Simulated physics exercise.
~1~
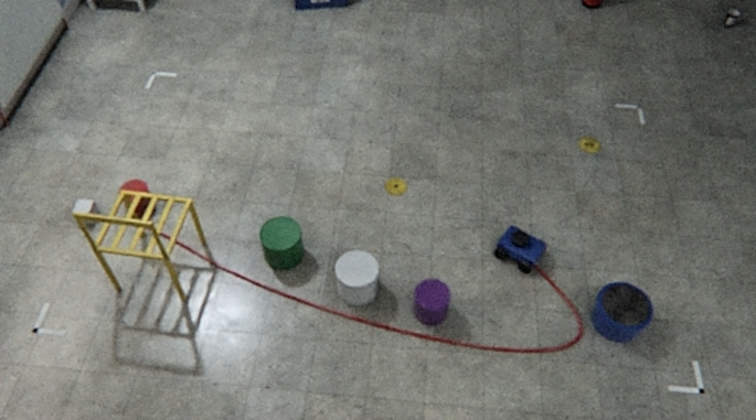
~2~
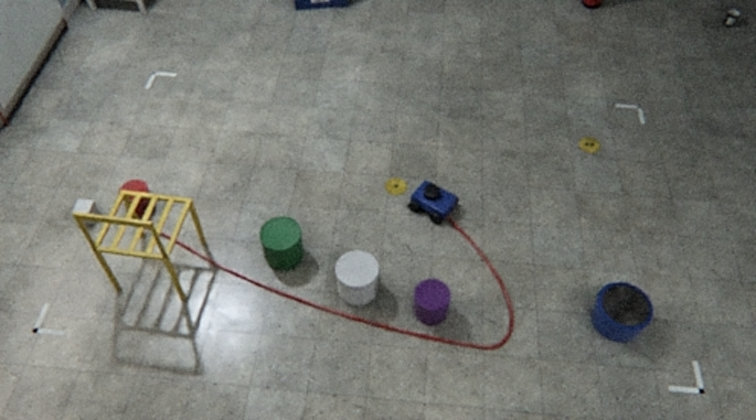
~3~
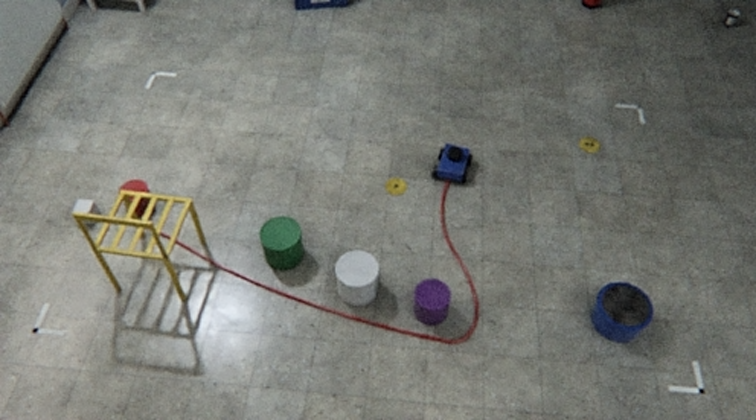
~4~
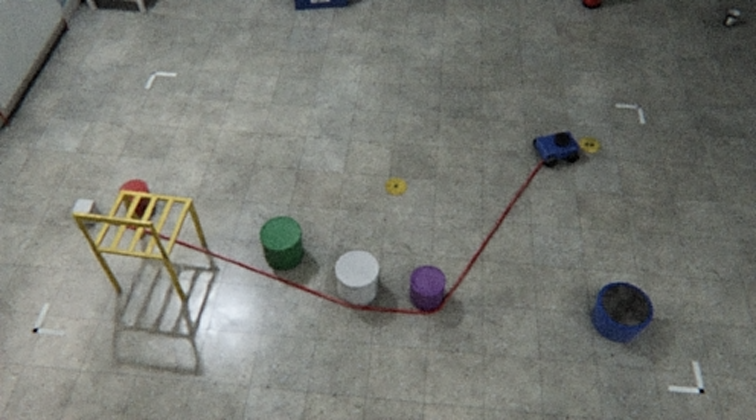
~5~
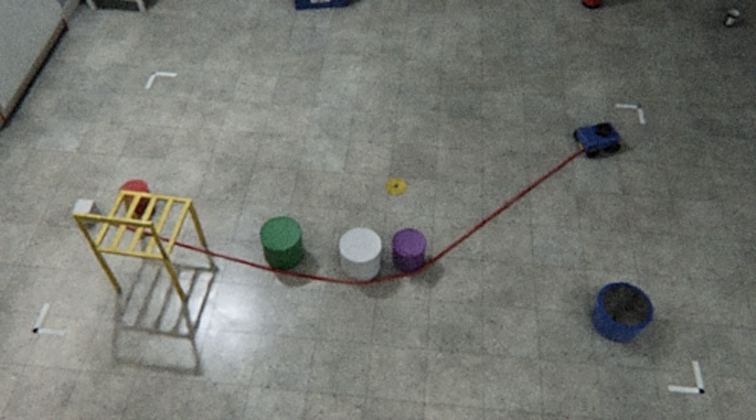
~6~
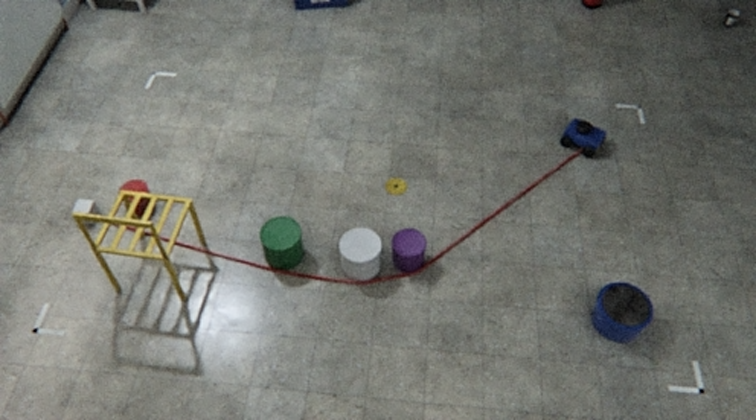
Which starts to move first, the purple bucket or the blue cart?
The blue cart starts to move first, heading up and left while the purple bucket stays put. The bucket only shifts later, once the cart has driven right toward the other yellow mark.
